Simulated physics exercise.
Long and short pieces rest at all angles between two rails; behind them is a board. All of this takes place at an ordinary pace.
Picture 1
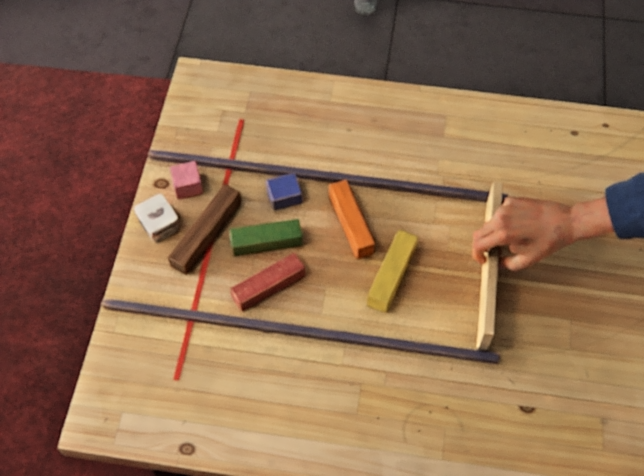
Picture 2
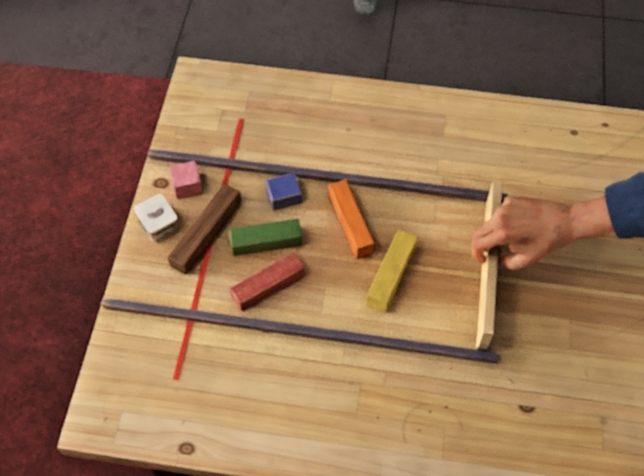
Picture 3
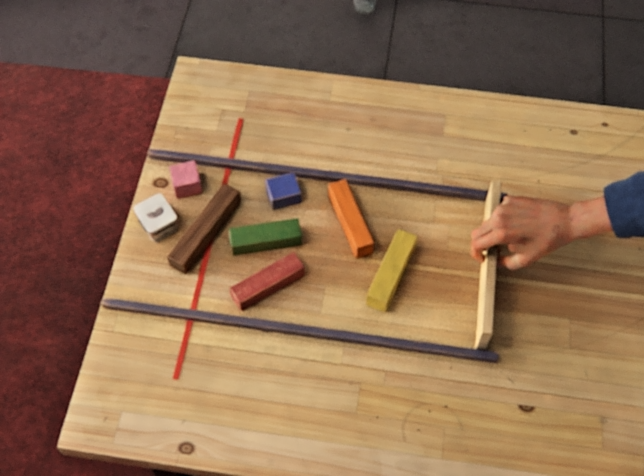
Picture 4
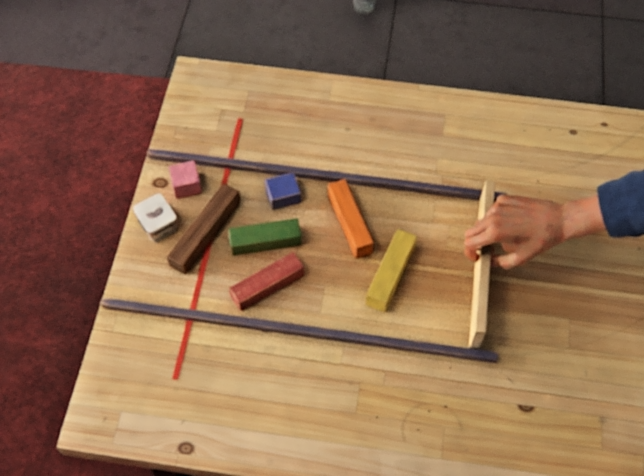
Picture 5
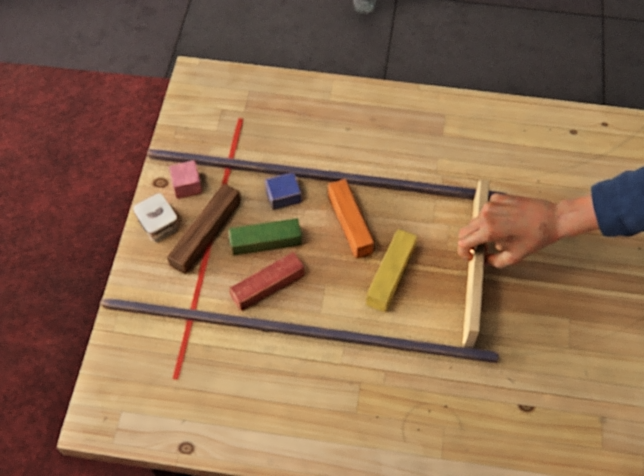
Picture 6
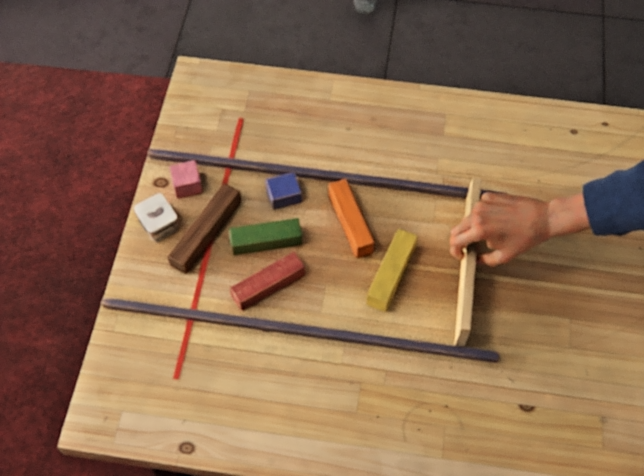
A hand slides the upright board slightly left between the rails toward the still, scattered pieces.
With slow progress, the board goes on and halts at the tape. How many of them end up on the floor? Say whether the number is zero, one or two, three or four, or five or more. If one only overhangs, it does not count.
The count of pieces that drop is one or two, then.
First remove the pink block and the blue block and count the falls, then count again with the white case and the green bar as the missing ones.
In order, the numbers are 1 and 0.
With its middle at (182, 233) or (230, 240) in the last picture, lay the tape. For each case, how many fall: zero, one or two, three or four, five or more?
First tape: Three to four; second: None.
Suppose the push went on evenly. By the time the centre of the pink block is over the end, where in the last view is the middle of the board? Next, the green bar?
Middle: Roughly (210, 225); roughly (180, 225).
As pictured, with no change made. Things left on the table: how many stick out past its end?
The number overhanging is 2.
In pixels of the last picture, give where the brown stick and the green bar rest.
Near (140, 216) and (158, 223).
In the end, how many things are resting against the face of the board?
Total: 1.
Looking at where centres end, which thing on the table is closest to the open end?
The pink block is the one you want.
Soon after, none off yet; white case at rest near (157, 218); pink block at rest near (186, 179); brown stick at rest near (205, 228).
After that, none off yet; white case at rest near (157, 218); pink block at rest near (186, 179); brown stick moving near (198, 226).
And then, none off yet; white case displaced a little near (142, 215); pink block displaced about its own width near (170, 174); brown stick displaced a little near (174, 220).
In the end, the number that fall off is one or two; gone, white case.
